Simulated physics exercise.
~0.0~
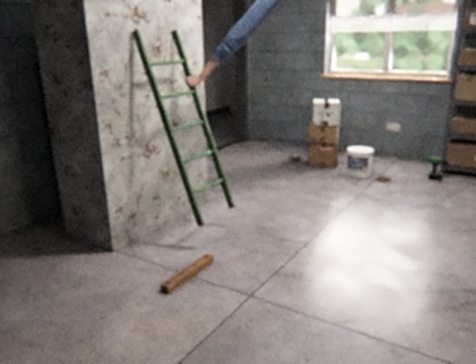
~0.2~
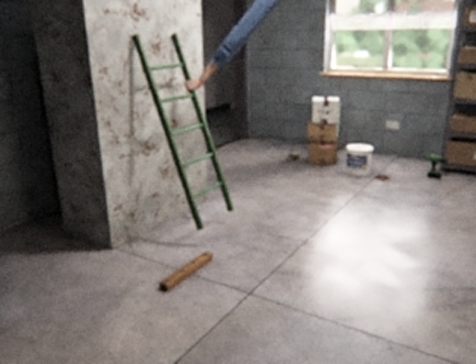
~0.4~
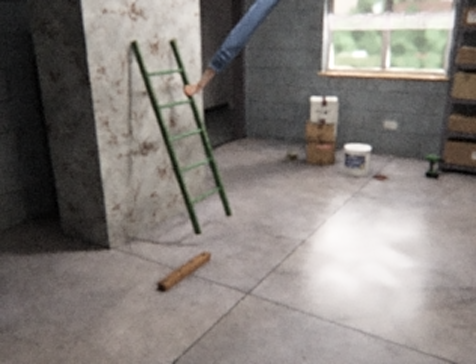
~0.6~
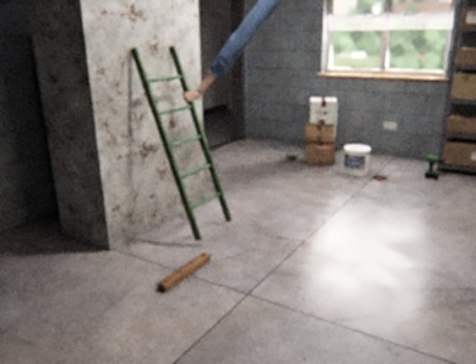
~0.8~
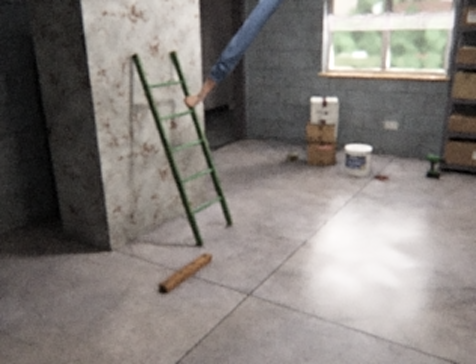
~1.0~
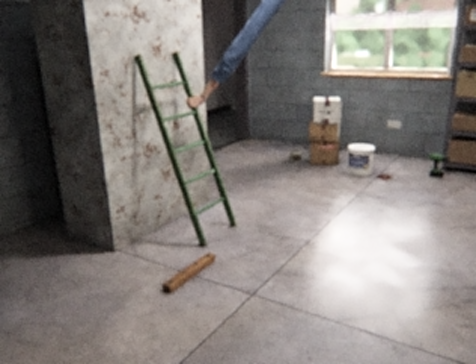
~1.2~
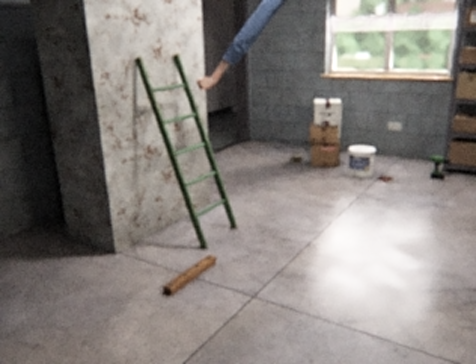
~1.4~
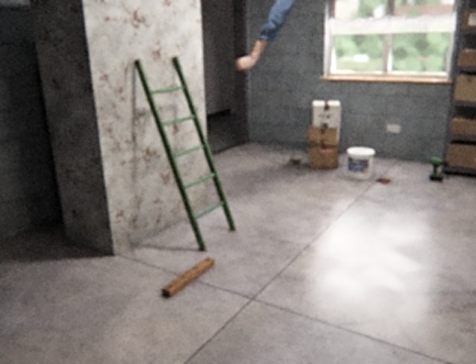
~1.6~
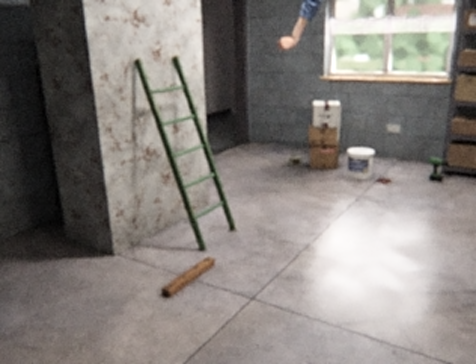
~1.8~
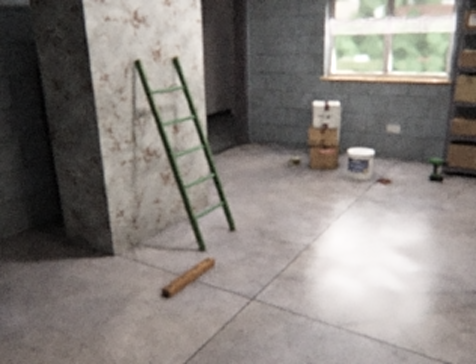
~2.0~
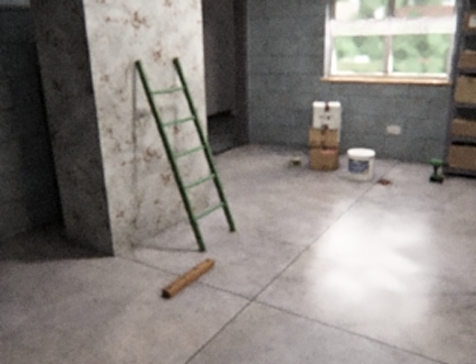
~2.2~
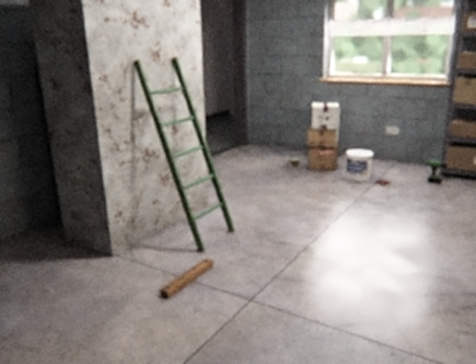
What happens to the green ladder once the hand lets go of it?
The green ladder stays up, still leaning against the pillar after the hand draws away.
